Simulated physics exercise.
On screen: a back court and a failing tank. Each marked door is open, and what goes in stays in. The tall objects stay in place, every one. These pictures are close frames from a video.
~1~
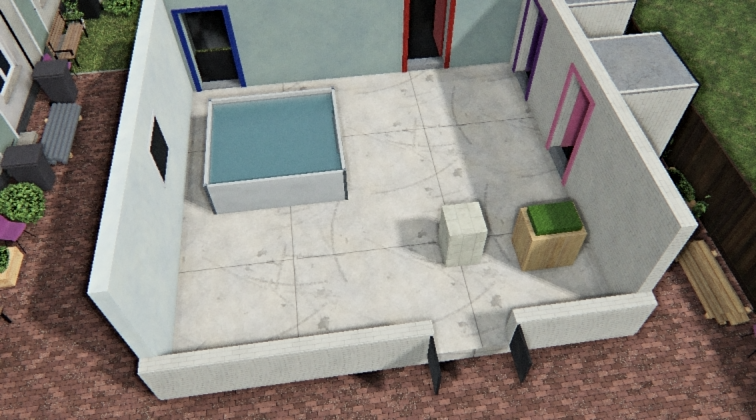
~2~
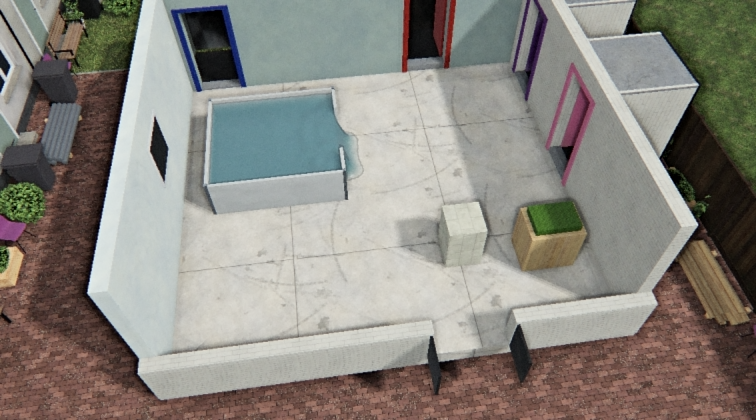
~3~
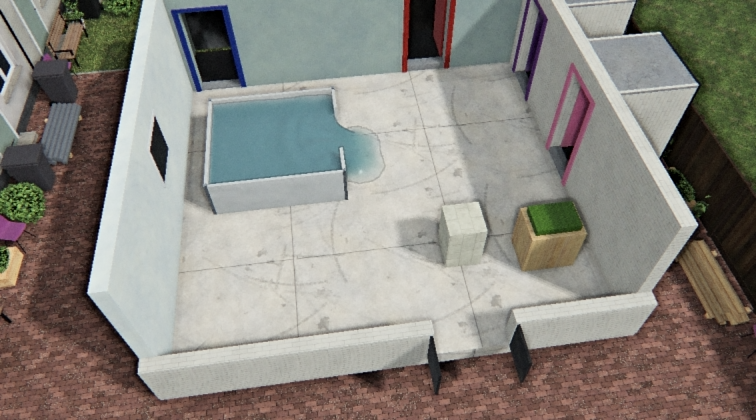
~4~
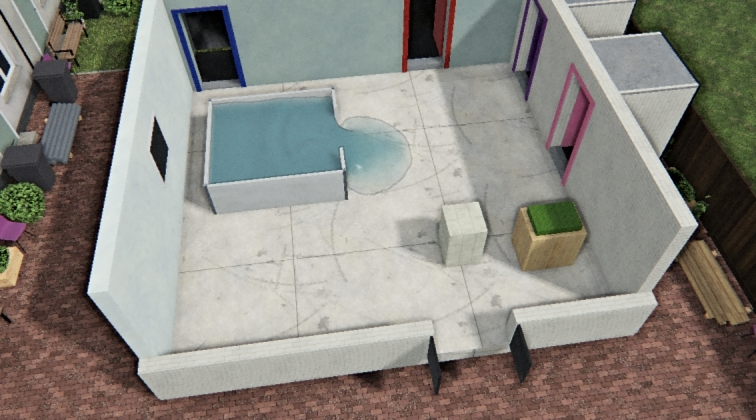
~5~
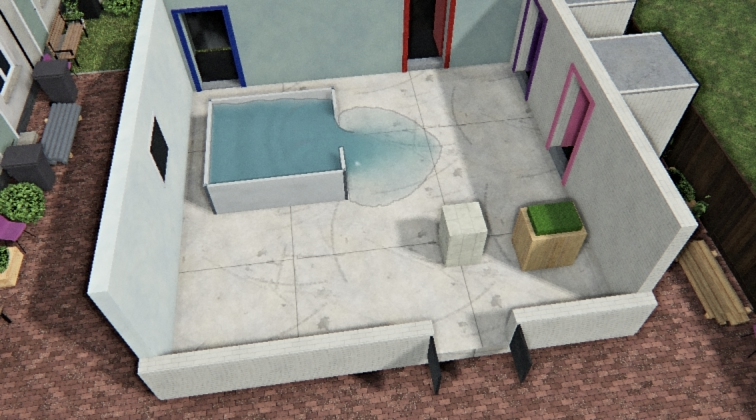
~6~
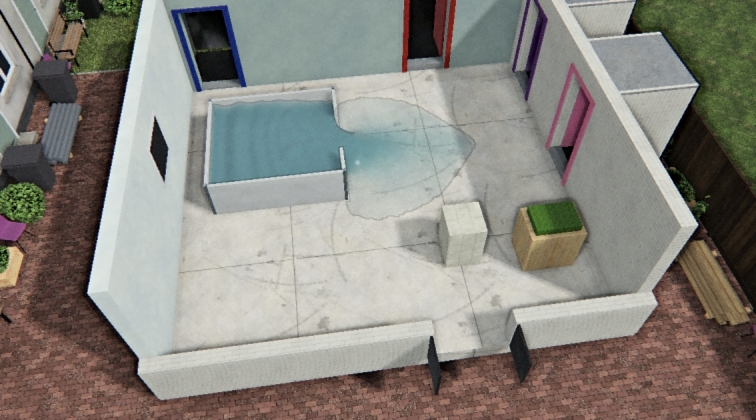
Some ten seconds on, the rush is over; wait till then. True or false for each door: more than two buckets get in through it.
The red door: False; the purple door: True; the pink door: True; the blue door: False.
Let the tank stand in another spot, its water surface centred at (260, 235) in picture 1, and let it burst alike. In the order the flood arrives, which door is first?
Answer: The pink-painted one.
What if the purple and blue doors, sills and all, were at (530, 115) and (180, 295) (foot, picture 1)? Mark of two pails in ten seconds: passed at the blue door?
Blue: Falls short.
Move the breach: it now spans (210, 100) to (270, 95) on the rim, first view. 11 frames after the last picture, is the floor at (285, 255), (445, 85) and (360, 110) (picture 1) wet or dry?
As listed: No water, flooded, under water.
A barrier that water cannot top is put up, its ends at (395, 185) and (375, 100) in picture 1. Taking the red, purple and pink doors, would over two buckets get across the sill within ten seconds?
Taking them in turn, the red door is spared, the purple door is flooded and the pink door is spared.
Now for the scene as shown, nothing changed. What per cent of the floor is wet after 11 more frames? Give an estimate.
Estimated share: About 40 %.
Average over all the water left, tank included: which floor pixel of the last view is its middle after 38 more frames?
It is around (402, 164).
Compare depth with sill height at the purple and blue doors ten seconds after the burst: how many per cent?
Roughly 200 per cent, then 70 per cent.
A moment on, water covers 35 % of the floor; the red door not reached, the purple door not reached, the pink door wet at the sill, nothing in, the blue door not reached.
Next, water covers 40 % of the floor; the red door wet at the sill, nothing in, the purple door over two buckets in, the pink door over two buckets in, the blue door not reached.
Then, water covers 45 % of the floor; the red door wet at the sill, nothing in, the purple door far over two buckets in, the pink door far over two buckets in, the blue door not reached.
Later, water covers 60 % of the floor; the red door wet at the sill, nothing in, the purple door far over two buckets in, the pink door far over two buckets in, the blue door not reached.
In the end, water covers 90 % of the floor; the red door wet at the sill, nothing in, the purple door far over two buckets in, the pink door far over two buckets in, the blue door wet at the sill, nothing in.
